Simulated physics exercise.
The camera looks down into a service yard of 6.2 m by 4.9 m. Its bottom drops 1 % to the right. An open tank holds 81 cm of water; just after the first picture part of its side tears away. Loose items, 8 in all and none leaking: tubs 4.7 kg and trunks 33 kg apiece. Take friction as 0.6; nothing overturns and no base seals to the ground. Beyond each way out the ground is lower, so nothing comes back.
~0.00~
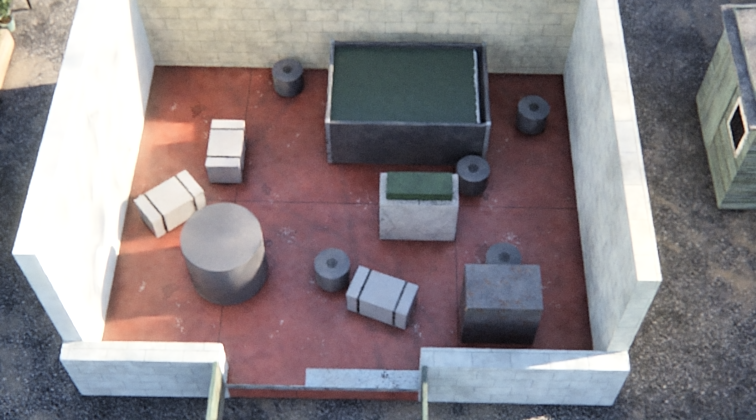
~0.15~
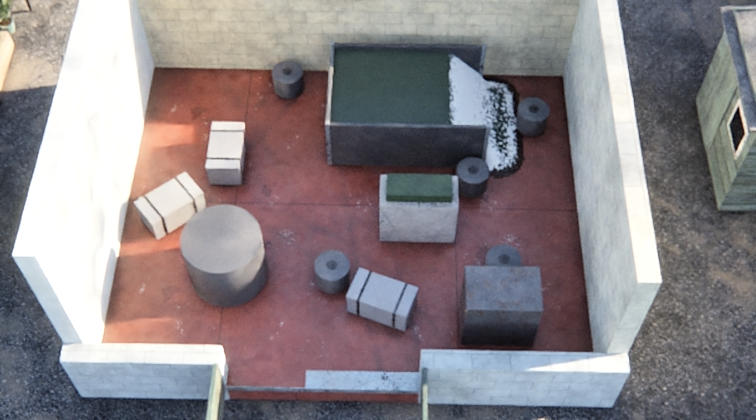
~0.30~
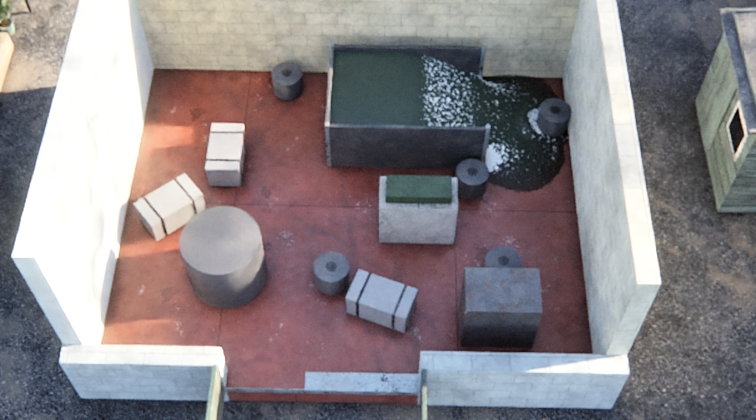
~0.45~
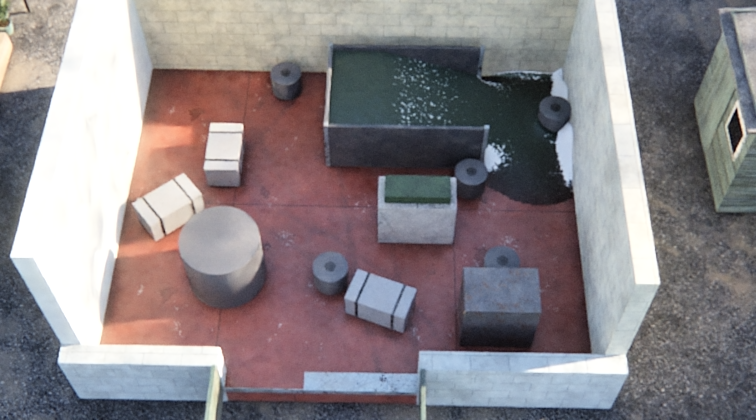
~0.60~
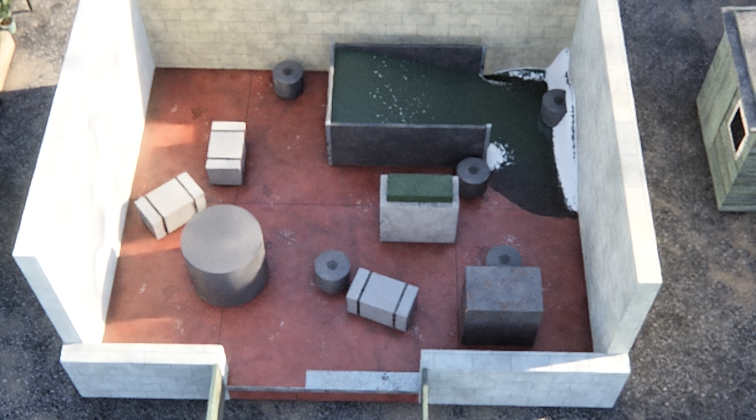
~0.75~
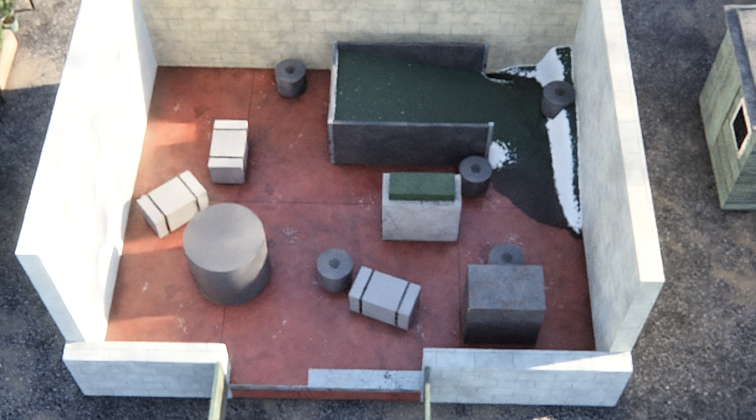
A large open tank spills water rightward across the red floor, shifting one dark tub.
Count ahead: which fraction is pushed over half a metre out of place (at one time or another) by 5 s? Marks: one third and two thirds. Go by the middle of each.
It is between one and two thirds.
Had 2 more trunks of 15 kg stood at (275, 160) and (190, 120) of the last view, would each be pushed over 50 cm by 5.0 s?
In turn: Short of it, past it.
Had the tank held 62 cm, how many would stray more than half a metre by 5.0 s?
In that case 5 of them.
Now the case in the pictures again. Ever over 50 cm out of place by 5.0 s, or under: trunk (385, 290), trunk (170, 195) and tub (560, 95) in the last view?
In that order: More, less, over.
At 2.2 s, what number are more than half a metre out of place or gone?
I count 2.
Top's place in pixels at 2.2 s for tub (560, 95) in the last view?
Near (529, 139).
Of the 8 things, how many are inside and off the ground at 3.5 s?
I count 2.
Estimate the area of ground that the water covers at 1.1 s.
Roughly 7.0 m2.
After 1.1 s 0 of 8 are over 50 cm from their spots; 1 afloat.
After 2.2 s 2 of 8 are over 50 cm from their spots; 2 afloat.
After 3.5 s 5 of 8 are over 50 cm from their spots; 2 afloat.
After 5.0 s 5 of 8 are over 50 cm from their spots, and 5 have been at some point; 3 afloat.
